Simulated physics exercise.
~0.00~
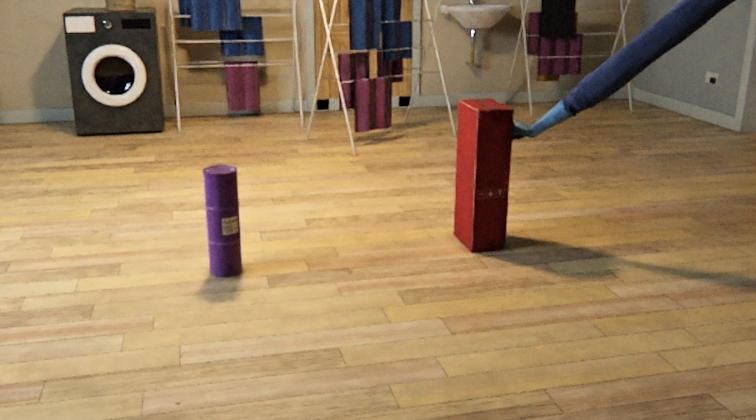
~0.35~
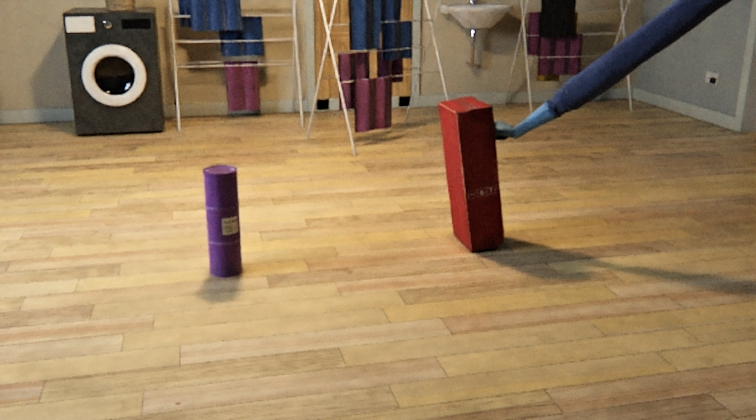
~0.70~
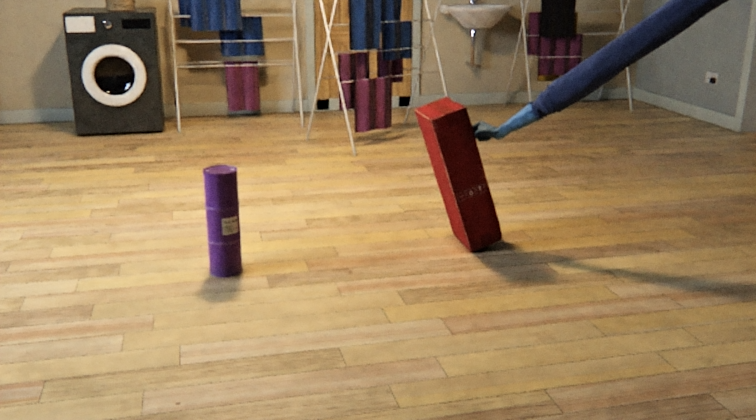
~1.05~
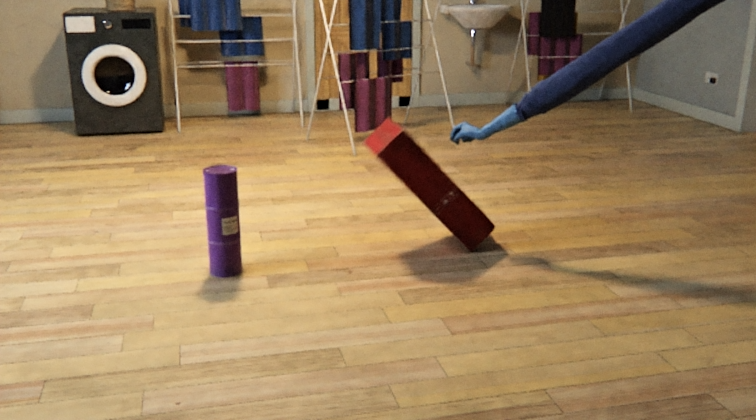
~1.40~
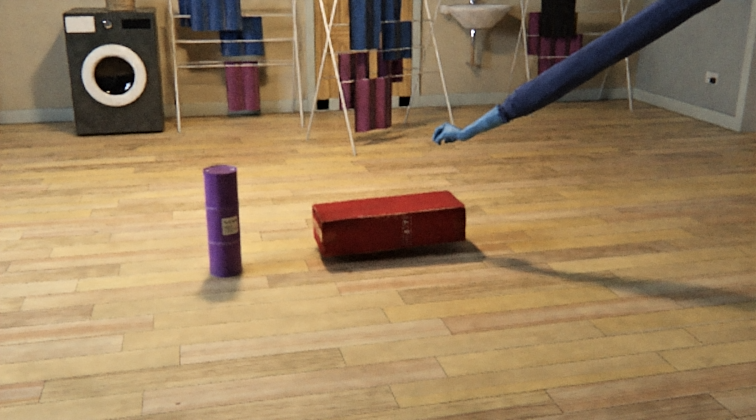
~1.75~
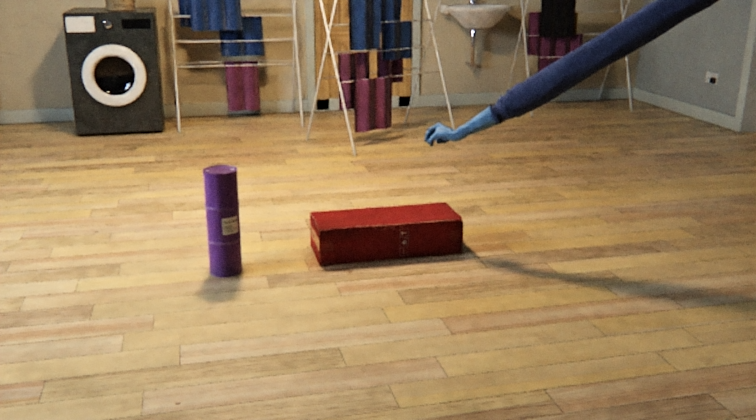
A tall red box tipped over to the left when a blue-gloved hand pushed it near the top, and it ended up lying on its side on the wooden floor, just short of a purple canister that stayed standing.
